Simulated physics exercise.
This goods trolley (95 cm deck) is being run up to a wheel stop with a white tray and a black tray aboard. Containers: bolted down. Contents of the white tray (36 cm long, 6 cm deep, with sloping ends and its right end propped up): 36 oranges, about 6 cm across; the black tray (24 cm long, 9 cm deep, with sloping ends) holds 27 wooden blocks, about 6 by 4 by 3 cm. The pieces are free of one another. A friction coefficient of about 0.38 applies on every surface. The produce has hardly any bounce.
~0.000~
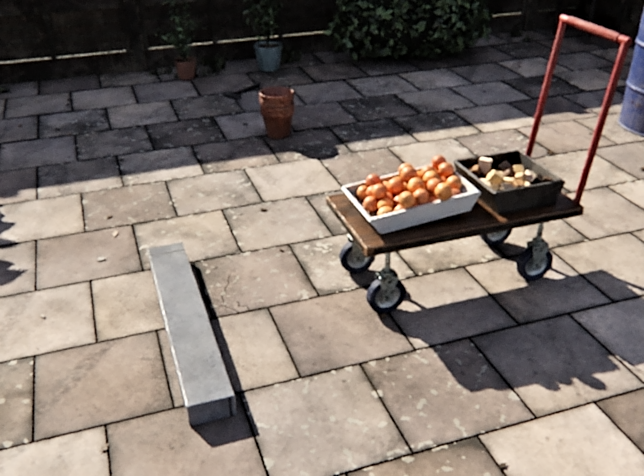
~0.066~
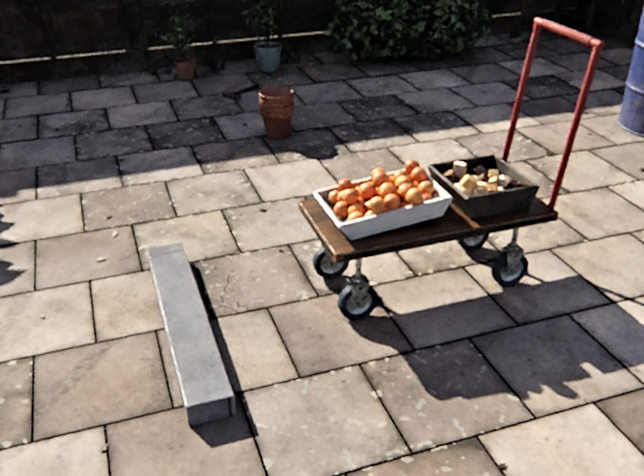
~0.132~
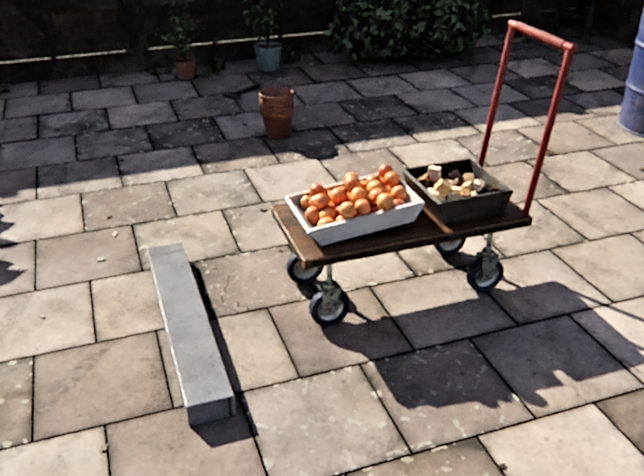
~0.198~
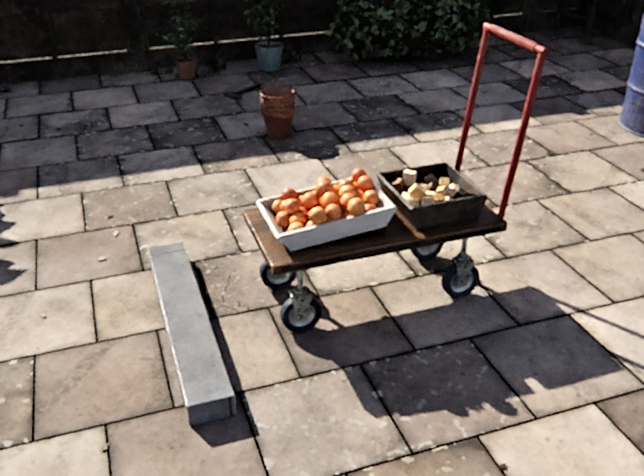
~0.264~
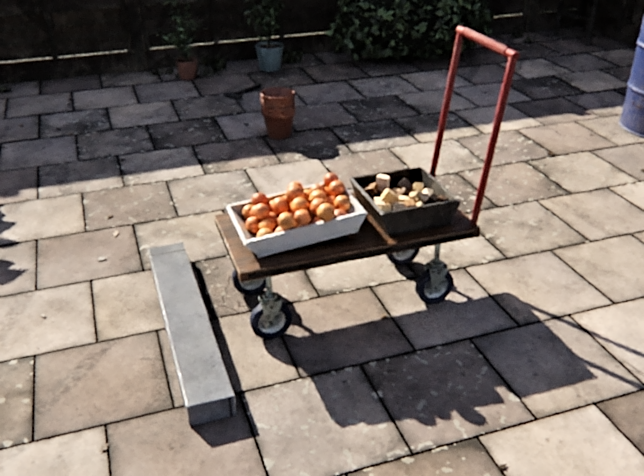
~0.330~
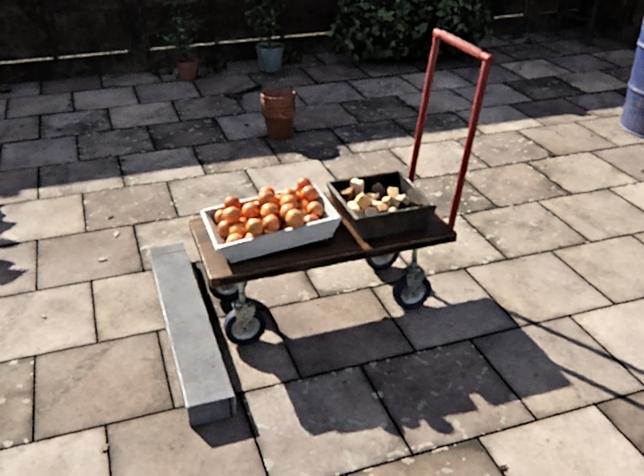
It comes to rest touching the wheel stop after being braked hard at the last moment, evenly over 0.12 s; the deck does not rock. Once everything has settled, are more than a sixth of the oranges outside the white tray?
Yes.
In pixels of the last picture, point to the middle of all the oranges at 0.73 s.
In the last view, the centre sits near (225, 227).
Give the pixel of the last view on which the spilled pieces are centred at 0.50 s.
Centre estimate: Around (191, 225).
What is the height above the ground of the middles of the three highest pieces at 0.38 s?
Around 50 cm high.
After 0.38 s, white tray 36 in, 0 out and black tray 27 in, 0 out.
After 0.50 s, white tray 30 in, 6 out and black tray 27 in, 0 out.
After 0.73 s, white tray 26 in, 10 out and black tray 27 in, 0 out.
Outcome (at 1.24 s), white tray 26 in, 10 out and black tray 27 in, 0 out. Asked share, 10 of 36, 28 per cent.
